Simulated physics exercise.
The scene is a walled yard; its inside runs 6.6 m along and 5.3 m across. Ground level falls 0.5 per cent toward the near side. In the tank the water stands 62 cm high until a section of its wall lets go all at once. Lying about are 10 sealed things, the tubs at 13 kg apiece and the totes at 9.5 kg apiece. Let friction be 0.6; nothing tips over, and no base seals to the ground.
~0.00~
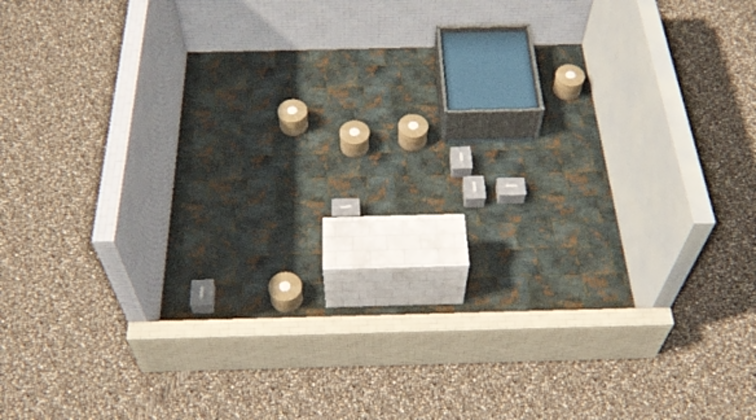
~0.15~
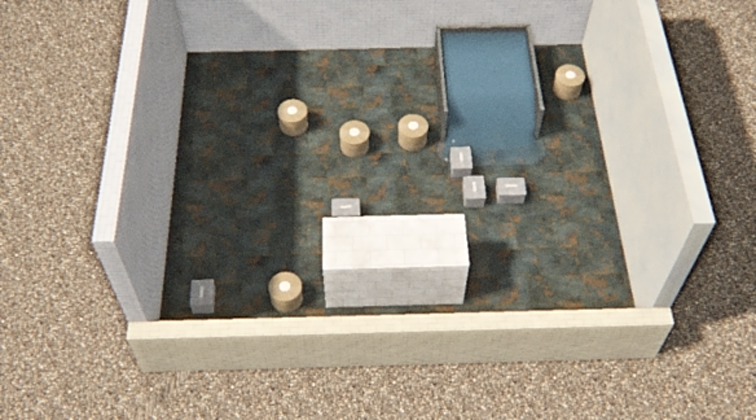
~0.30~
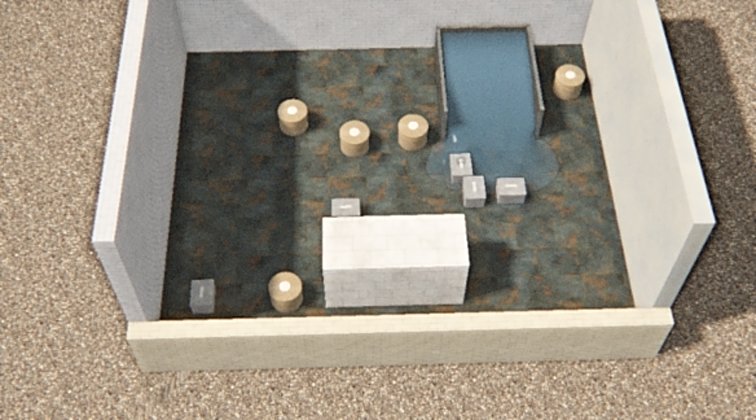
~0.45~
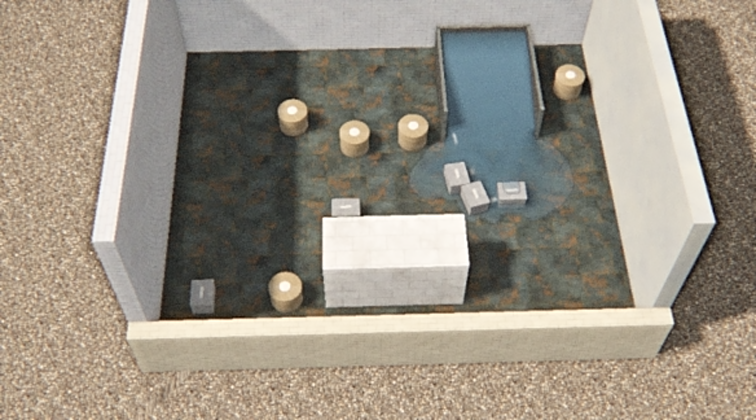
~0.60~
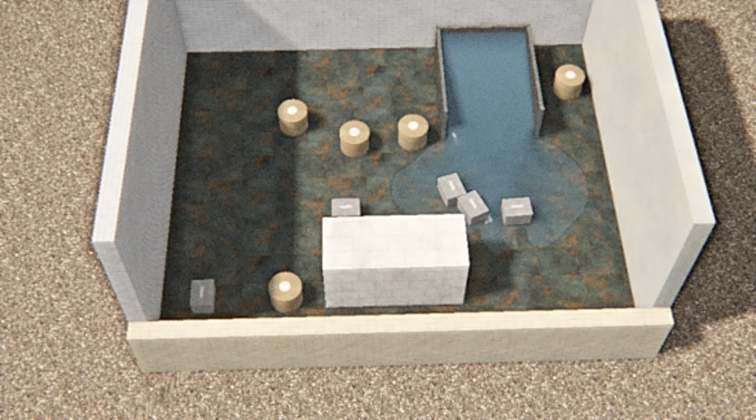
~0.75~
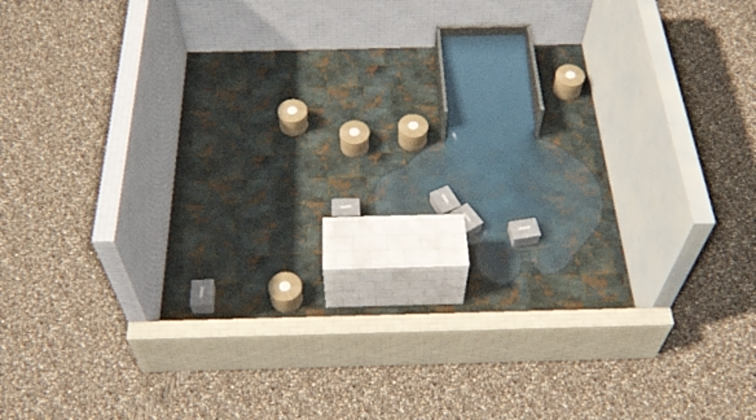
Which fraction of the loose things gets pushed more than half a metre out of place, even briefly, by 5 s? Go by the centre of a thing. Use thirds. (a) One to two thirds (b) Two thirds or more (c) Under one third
Answer: C.
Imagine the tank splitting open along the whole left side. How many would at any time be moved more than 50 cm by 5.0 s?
The answer then is 5.
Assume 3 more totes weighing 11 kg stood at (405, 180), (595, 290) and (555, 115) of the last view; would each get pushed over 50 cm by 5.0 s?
First falls shy, second exceeds it, third falls shy.
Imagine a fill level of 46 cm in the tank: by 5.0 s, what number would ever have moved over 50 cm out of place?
Count under that change: 3.
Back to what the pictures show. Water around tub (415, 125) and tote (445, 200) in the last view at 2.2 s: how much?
Around 0 cm and 7 cm.
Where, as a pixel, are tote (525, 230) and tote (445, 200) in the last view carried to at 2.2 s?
I'd say close to (588, 300) and close to (301, 219).
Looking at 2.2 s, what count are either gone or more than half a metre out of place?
The number I get is 3.
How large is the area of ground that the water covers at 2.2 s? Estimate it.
Near 16 m2 in all.
After 1.1 s 3 of 10 are over 50 cm from their spots; 0 afloat.
After 2.2 s 3 of 10 are over 50 cm from their spots; 2 afloat.
After 3.5 s 3 of 10 are over 50 cm from their spots; 2 afloat.
After 5.0 s 2 of 10 are over 50 cm from their spots, and 3 have been at some point; 3 afloat.
